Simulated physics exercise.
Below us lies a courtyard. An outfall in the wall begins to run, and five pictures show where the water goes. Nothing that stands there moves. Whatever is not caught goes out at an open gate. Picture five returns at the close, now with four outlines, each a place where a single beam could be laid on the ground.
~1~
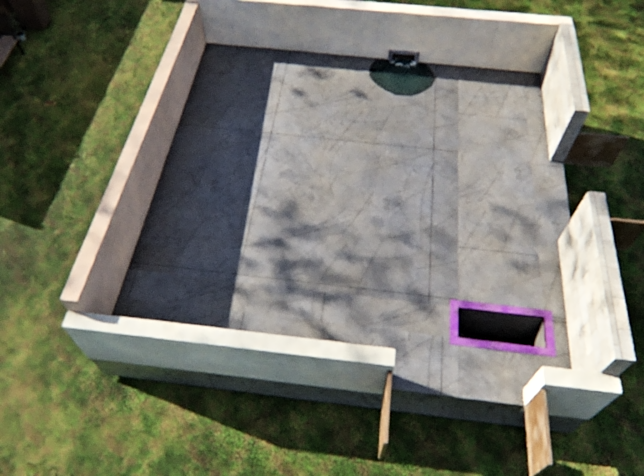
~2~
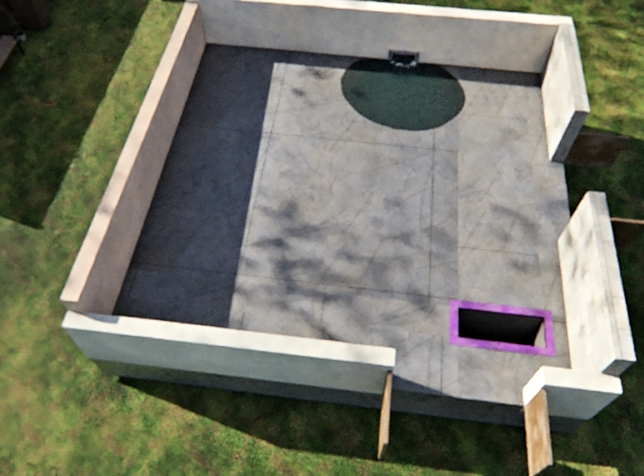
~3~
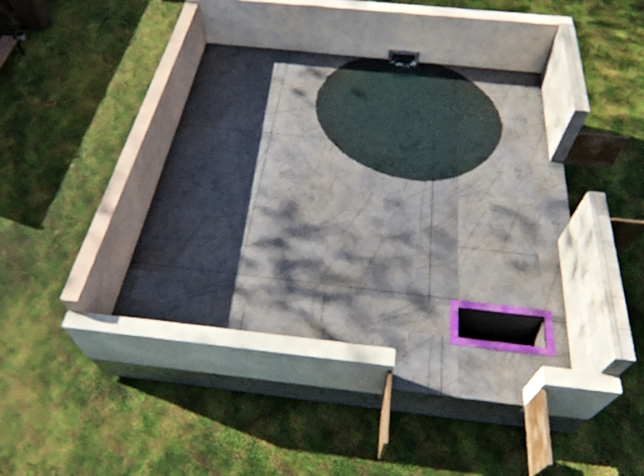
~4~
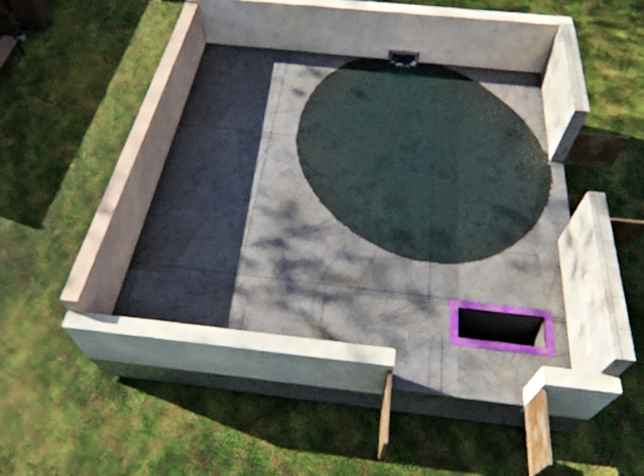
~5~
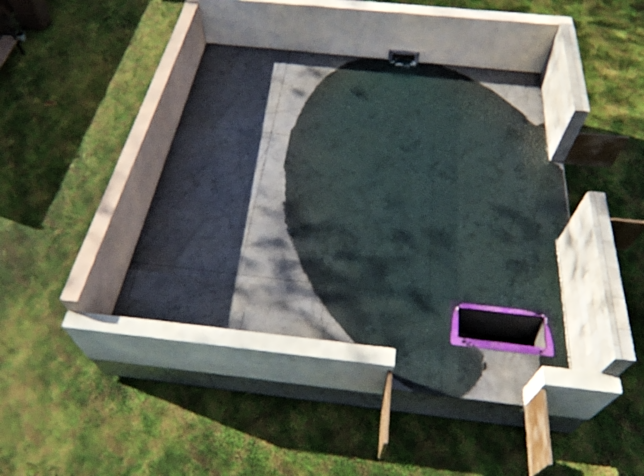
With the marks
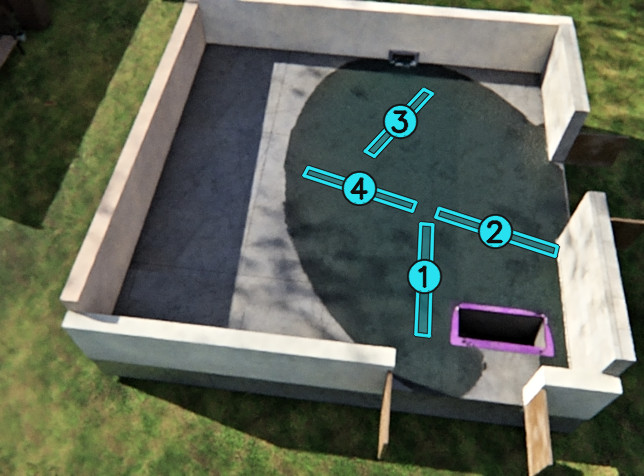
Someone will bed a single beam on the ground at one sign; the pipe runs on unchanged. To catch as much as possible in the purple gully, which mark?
Go for 4.
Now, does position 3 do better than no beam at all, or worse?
Worse.
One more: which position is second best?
That would be 1.
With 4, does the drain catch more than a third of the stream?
Yes, it does.
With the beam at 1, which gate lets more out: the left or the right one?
The left gate.
On the marked copy, 1 from (422, 335) to (426, 224); 2 from (437, 212) to (556, 251); 3 from (369, 153) to (428, 91); 4 from (306, 171) to (414, 206).
Choosing 1, about 37 % of the stream runs into the purple gully, about 62 % out by the gates.
Choosing 2, about 20 % of the stream runs into the purple gully, about 80 % out by the gates.
Choosing 3, about 22 % of the stream runs into the purple gully, about 77 % out by the gates.
Choosing 4, about 63 % of the stream runs into the purple gully, about 37 % out by the gates.
